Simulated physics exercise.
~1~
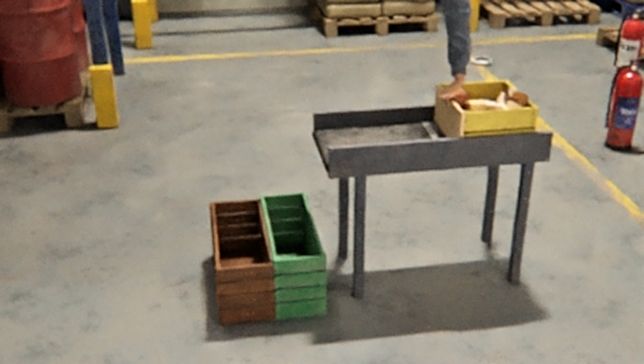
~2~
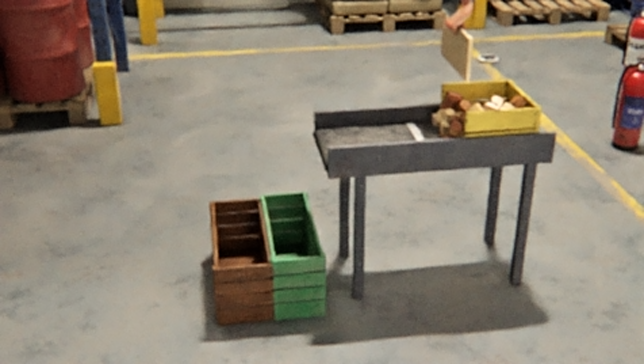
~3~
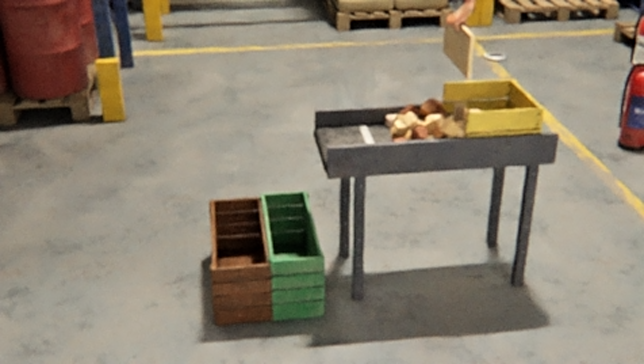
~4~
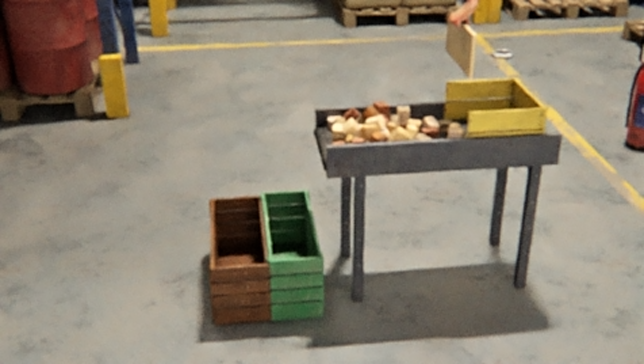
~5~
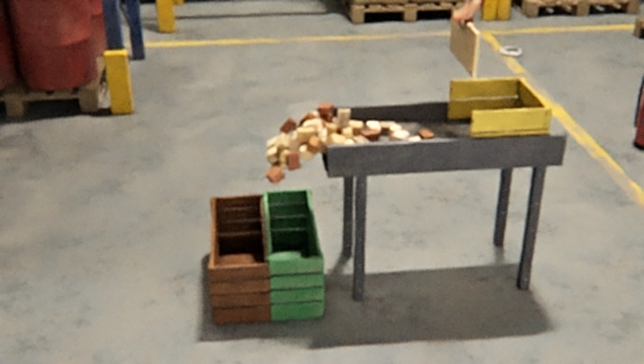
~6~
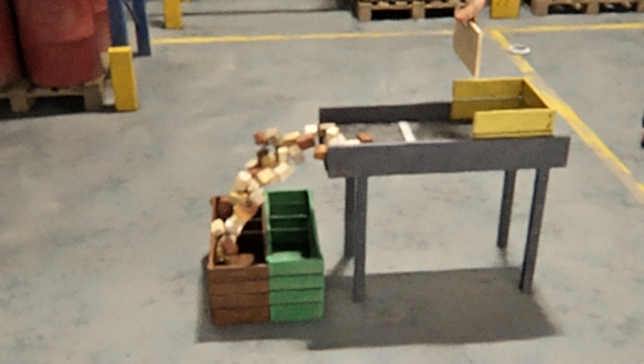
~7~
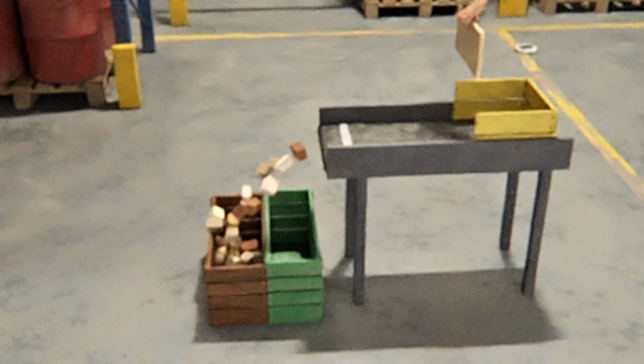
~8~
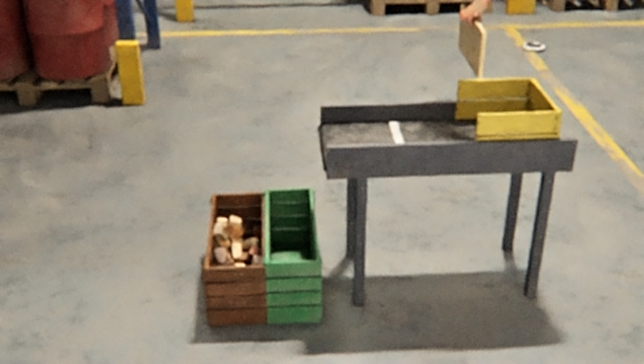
A hand lifts a gate, and wooden blocks ride a belt left into a brown tub.
